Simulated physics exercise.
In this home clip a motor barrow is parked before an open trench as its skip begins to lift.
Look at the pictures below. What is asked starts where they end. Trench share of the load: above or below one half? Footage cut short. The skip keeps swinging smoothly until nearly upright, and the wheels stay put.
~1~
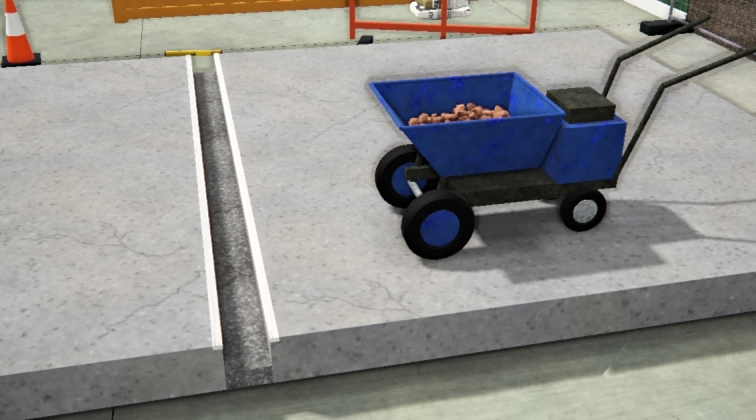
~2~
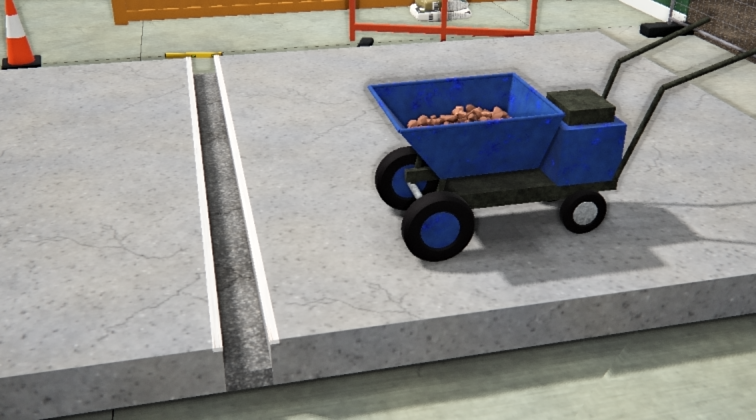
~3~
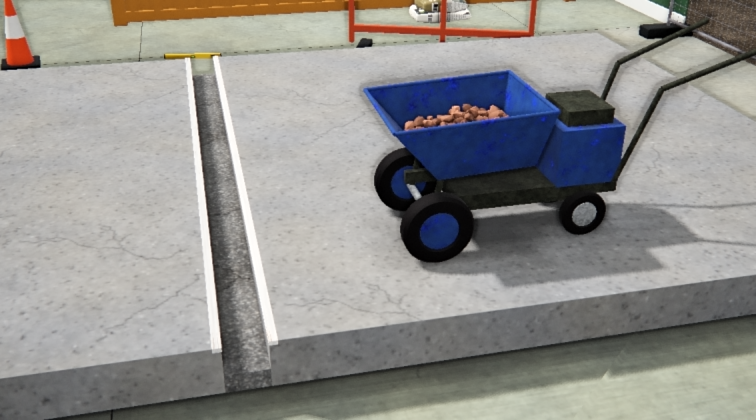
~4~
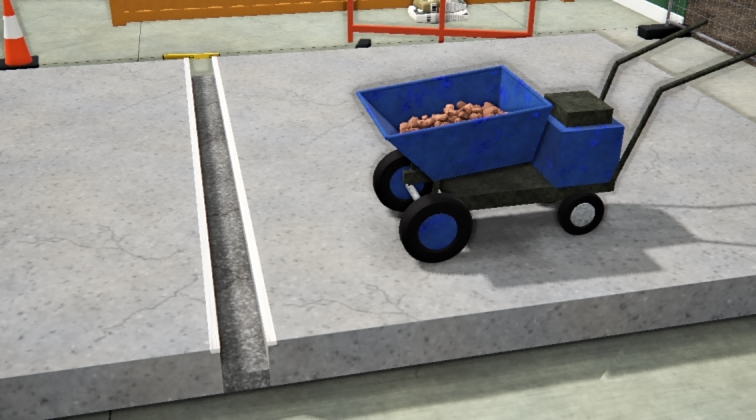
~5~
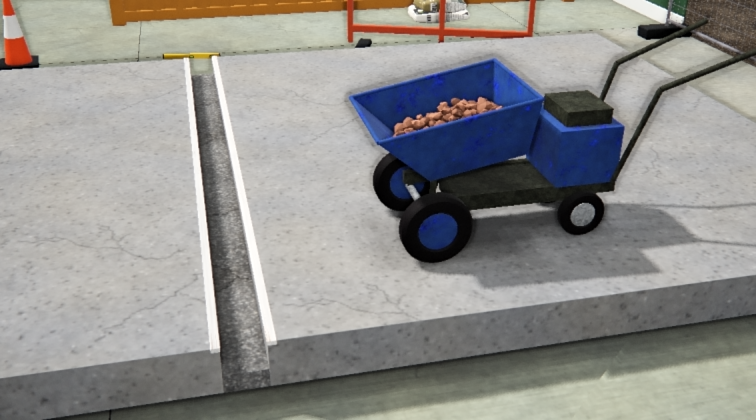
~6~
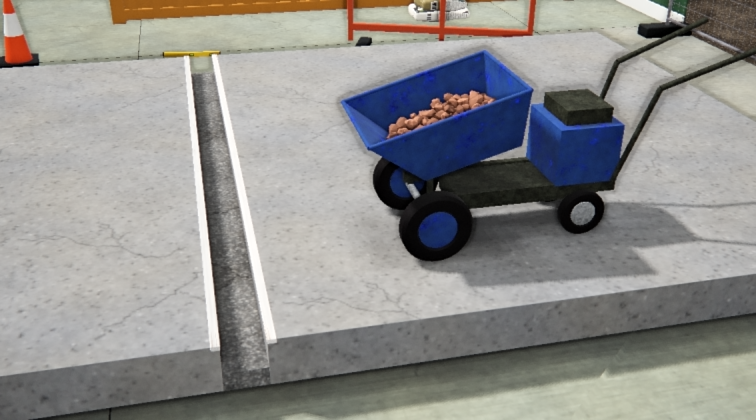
Most of the load will not go into the trench.
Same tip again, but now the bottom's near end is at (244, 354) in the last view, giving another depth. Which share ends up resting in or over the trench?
I'd guess about 20 %.
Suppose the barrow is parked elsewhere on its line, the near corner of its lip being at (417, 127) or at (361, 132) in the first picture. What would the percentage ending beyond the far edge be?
The first stop gives 0 per cent; the second gives 0 per cent.
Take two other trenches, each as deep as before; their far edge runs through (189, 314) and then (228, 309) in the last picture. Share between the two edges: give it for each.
The first try comes out at 20 percent and the second at 20 percent.
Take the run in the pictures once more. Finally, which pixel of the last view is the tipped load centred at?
Near pixel (279, 244).
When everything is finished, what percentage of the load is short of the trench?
65 %.
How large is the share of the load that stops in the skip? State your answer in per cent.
Estimate: Some 10 %.
Soon, skip tipped steeply; all in the skip.
A while on, skip tipped steeply; nearly all in the skip; a stray few short of the trench.
Towards the end, skip tipped right over; about a quarter in the skip; about two thirds short of the trench; about a quarter in or heaped over the trench.
Finally, skip tipped right over; a small part in the skip; about two thirds short of the trench; about a quarter in or heaped over the trench; none beyond it.
